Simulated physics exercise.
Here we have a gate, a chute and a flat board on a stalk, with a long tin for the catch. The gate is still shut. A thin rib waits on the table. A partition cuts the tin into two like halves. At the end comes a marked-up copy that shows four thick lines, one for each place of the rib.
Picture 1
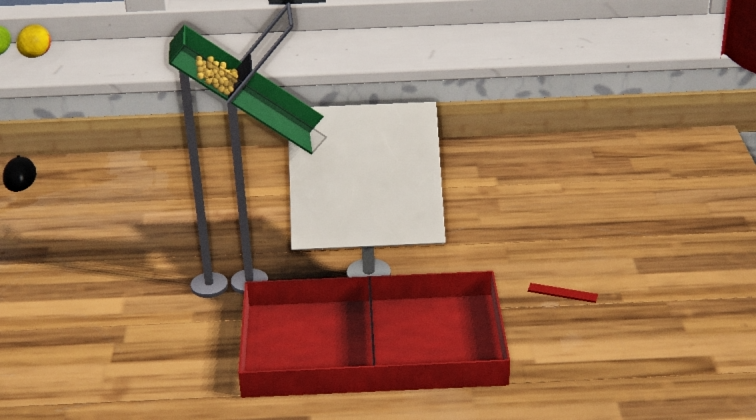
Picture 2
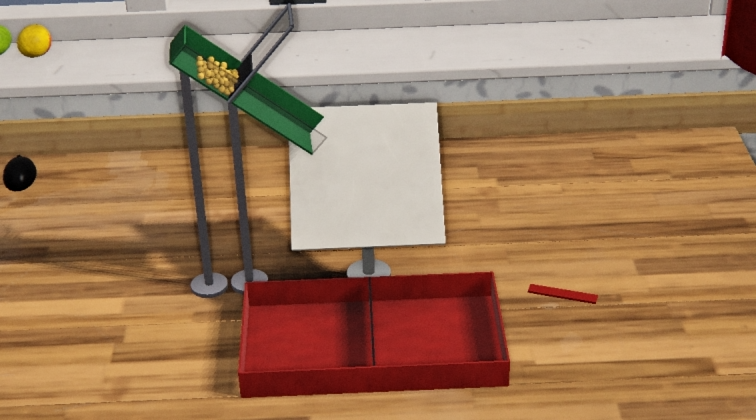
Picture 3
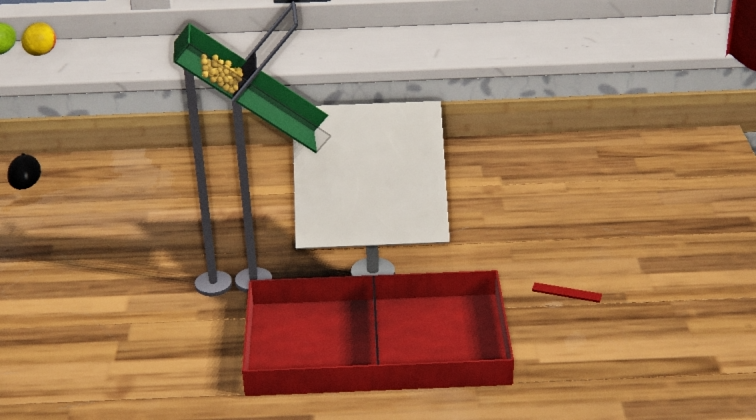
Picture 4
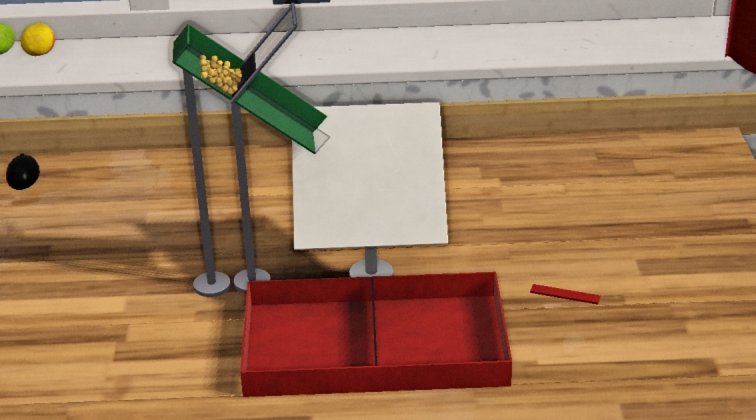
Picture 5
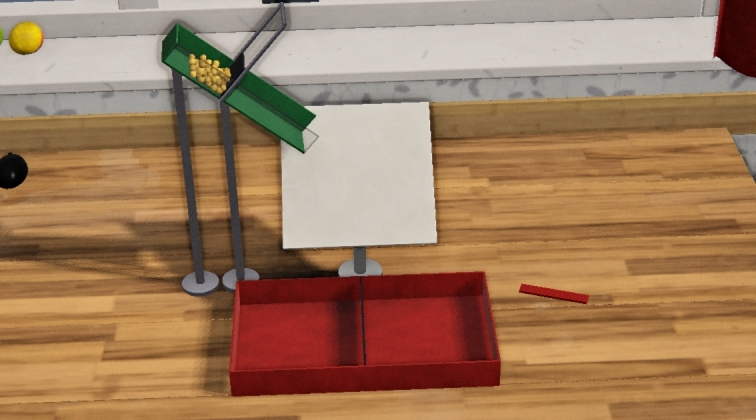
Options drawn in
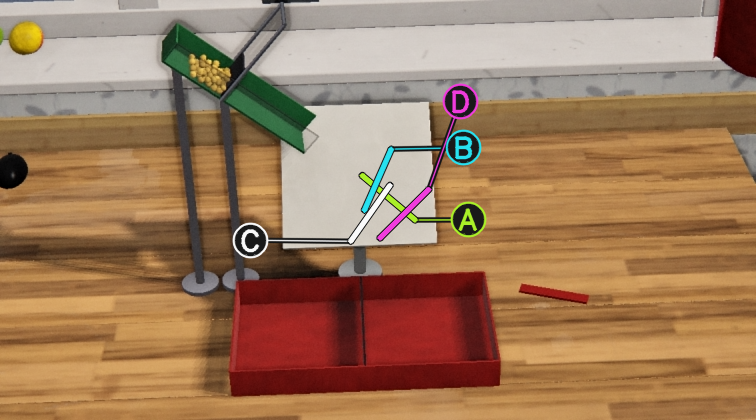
On a wooden counter, small yellow balls sit behind a closed gate in a sloping green chute, beside a tilted pale board and above a divided red tray; nothing moves except the view, which shifts slightly from side to side.
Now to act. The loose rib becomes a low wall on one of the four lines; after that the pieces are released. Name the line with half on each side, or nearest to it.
Use line D.
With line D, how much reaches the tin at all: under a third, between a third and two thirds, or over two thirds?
It is over two thirds.
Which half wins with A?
More lands on the right.
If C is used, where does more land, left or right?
Left.
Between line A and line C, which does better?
It is A.
On the marked copy, line A from (362, 175) to (415, 219); line B from (391, 149) to (364, 210); line C from (389, 185) to (350, 241); line D from (428, 189) to (379, 237).
If A is chosen, of what is caught, about a quarter in the left half, most in the right.
If B is chosen, of what is caught, most in the left half, a small part in the right.
If C is chosen, of what is caught, nearly all in the left half, a small part in the right.
If D is chosen, of what is caught, about two thirds in the left half, about a third in the right.
